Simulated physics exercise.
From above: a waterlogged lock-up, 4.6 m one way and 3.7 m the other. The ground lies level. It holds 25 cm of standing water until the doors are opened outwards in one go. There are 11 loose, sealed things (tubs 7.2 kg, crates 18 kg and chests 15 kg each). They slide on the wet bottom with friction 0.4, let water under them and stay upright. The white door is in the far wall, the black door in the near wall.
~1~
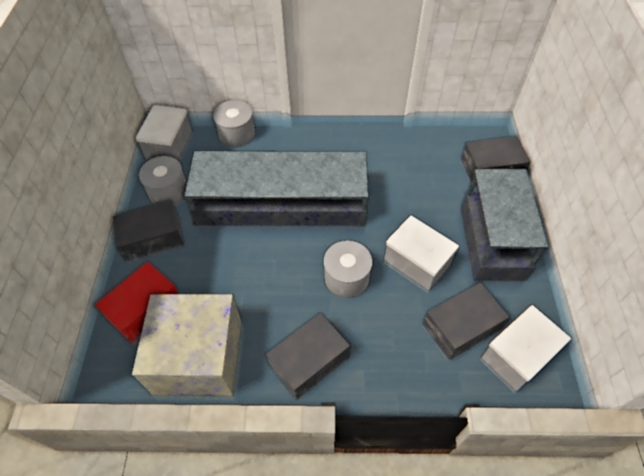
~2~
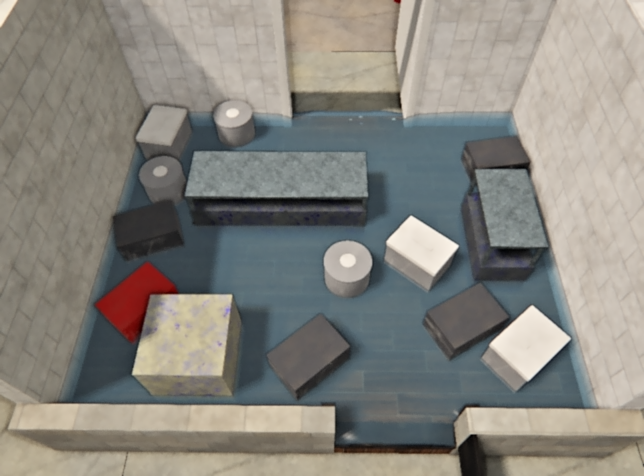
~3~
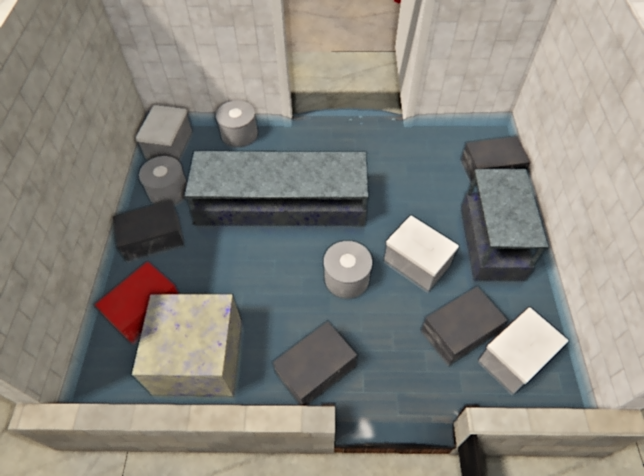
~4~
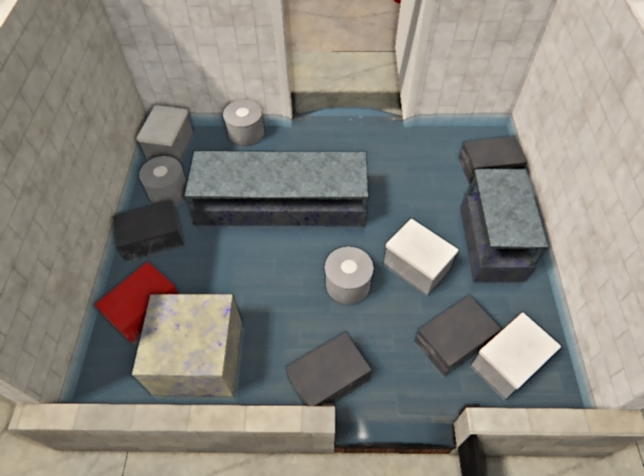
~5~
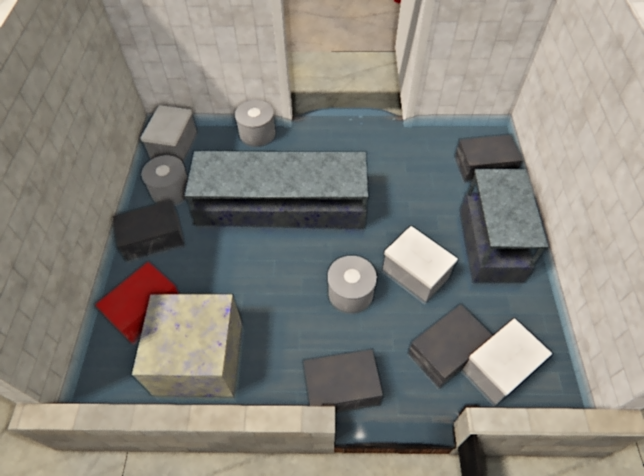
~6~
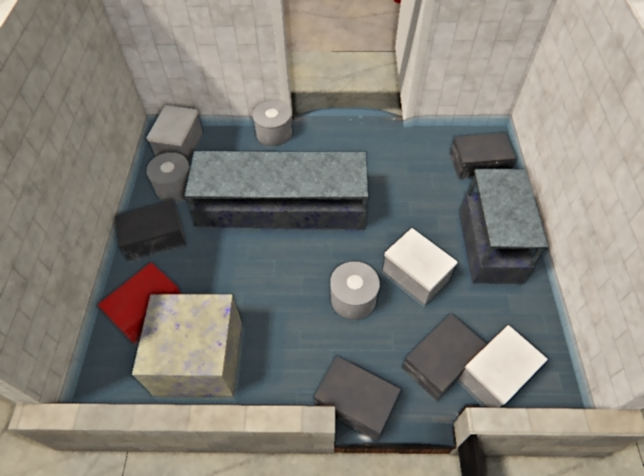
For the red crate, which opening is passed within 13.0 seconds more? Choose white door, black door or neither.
For the red crate, neither one.
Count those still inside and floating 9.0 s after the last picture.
At that moment 4.
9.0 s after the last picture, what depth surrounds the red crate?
Roughly 10 cm.
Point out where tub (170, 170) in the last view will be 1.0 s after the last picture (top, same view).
Around (194, 151).
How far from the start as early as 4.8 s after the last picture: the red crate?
About 80 cm.
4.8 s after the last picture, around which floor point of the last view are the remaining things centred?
At about (321, 236).
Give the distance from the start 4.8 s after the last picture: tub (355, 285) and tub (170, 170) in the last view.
In turn: 80 cm, 140 cm.
Then, 1.0 s after the last picture the red crate is near (155, 291), 0.2 m from its start, afloat; 1 of 11 are out; 10 afloat.
Then, 4.8 s after the last picture the red crate is near (222, 283), 0.8 m from its start, afloat; 5 of 11 are out; 6 afloat.
Then, 9.0 s after the last picture the red crate is near (230, 290), 0.8 m from its start, afloat; 7 of 11 are out; 4 afloat.
Then, 13.0 s after the last picture the red crate is near (296, 313), 1.5 m from its start, aground; 7 of 11 are out; 2 afloat.
